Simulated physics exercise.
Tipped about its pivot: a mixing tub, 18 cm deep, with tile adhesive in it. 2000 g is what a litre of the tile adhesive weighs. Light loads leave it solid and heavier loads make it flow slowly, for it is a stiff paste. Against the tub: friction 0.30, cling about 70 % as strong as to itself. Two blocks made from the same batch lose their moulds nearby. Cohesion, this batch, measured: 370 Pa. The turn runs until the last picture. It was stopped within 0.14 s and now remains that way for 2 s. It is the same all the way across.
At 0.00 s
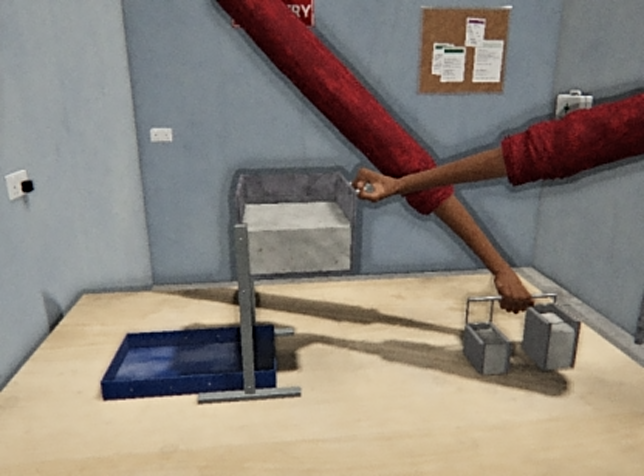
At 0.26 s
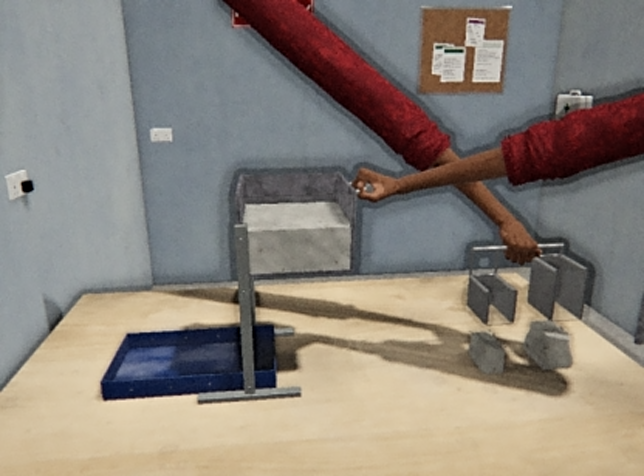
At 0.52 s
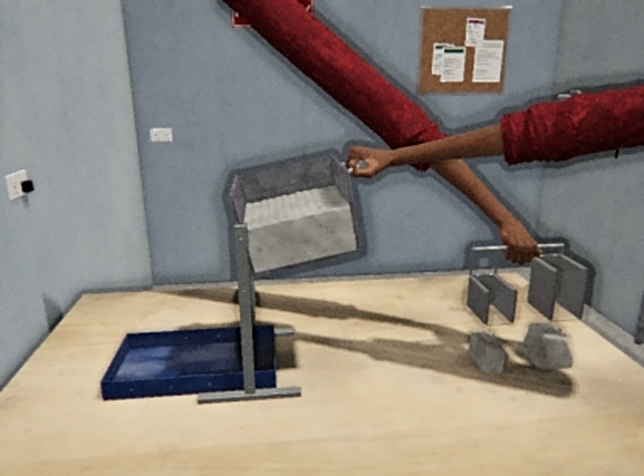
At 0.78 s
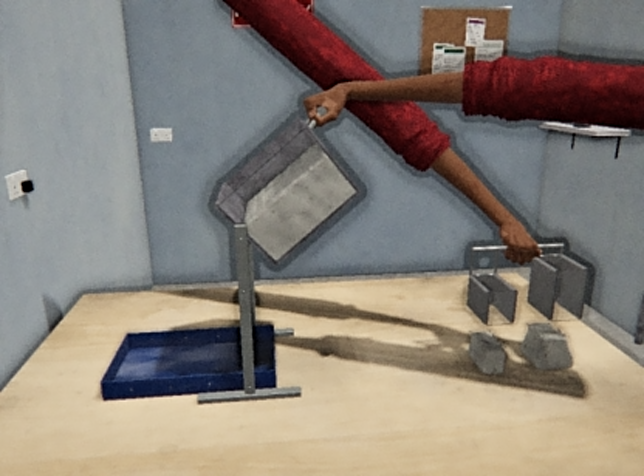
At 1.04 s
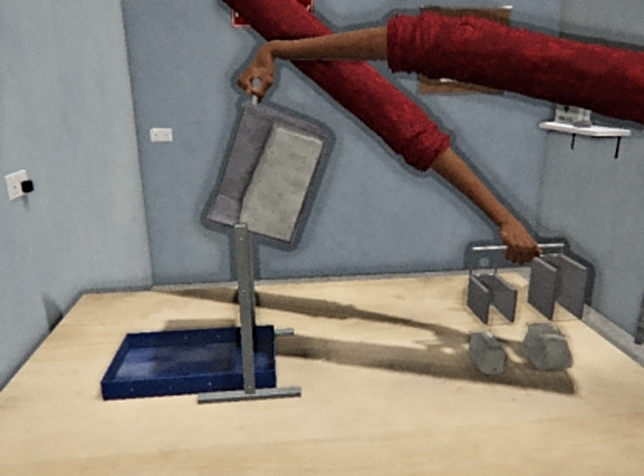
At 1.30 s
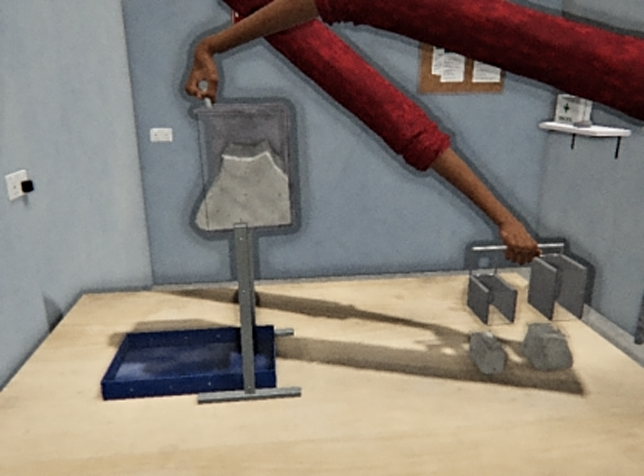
A hand swung a clear-sided tub up and over to the left until it stood on its side, its grey filling slumping late, after another hand had lifted moulds off two grey blocks.
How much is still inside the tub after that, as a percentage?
Close to 55 % is still inside the tub.
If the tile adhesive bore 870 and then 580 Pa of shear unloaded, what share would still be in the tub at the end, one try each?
Going in order, it's 60 % and then 50 %.
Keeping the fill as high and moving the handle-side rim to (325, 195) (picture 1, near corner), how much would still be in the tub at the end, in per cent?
Close to 70 per cent would still be in the tub.
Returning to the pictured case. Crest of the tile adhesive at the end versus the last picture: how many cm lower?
About 7 cm.
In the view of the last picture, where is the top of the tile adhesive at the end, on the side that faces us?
Roughly at pixel (263, 188).
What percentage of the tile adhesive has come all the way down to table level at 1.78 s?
By then close to 40 % is down.
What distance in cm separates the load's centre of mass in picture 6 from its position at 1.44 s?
Displacement noted: Approx. 4 cm... about that.
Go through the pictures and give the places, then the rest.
In the first frame, handle-side rim at (352, 192), tilt 0 degrees; top of the tile adhesive at (312, 227); blocks stand 7.2 cm, 11 cm (left to right).
In the second frame, handle-side rim at (352, 192), tilt 0 degrees; top of the tile adhesive at (312, 227); blocks stand 7.1 cm, 9.2 cm (left to right).
In the third frame, handle-side rim at (344, 172), tilt 11 degrees; top of the tile adhesive at (344, 208); blocks stand 7.1 cm, 8.7 cm (left to right).
In the fourth frame, handle-side rim at (304, 127), tilt 40 degrees; top of the tile adhesive at (323, 159); blocks stand 7.0 cm, 8.6 cm (left to right).
In the fifth frame, handle-side rim at (243, 108), tilt 70 degrees; top of the tile adhesive at (277, 130); blocks stand 7.0 cm, 8.5 cm (left to right).
In the sixth frame, handle-side rim at (196, 114), tilt 91 degrees; top of the tile adhesive at (264, 154); blocks stand 7.0 cm, 8.5 cm (left to right).
After 1.44 s, the tub is at 91 degrees and holds 78 %.
After 1.61 s, the tub is at 91 degrees and holds 59 %.
After 1.78 s, the tub is at 91 degrees and holds 57 %.
After 1.95 s, the tub is at 91 degrees and holds 56 %.
After 3.30 s, at the end, the tub is at 91 degrees and holds 55 %.
